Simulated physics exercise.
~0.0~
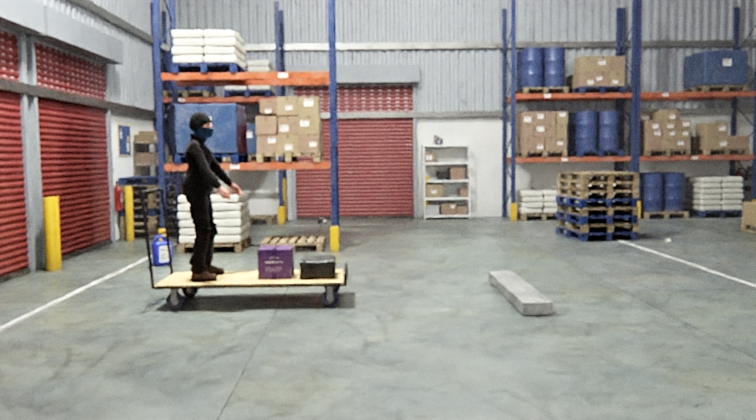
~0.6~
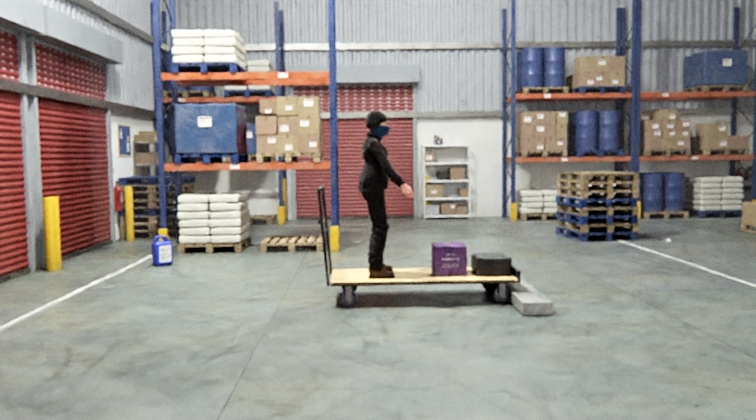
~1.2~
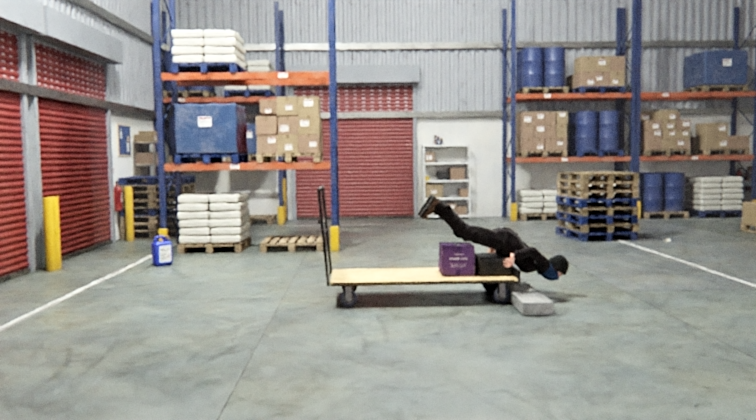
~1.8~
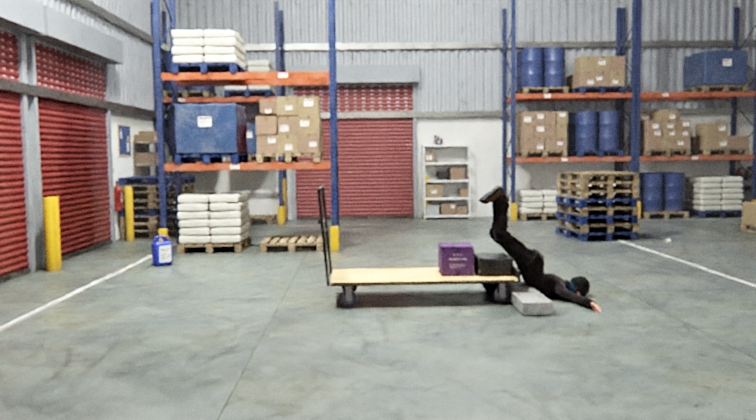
In a warehouse, a rolling trolley hits a kerb and its standing rider pitches headfirst over the front.
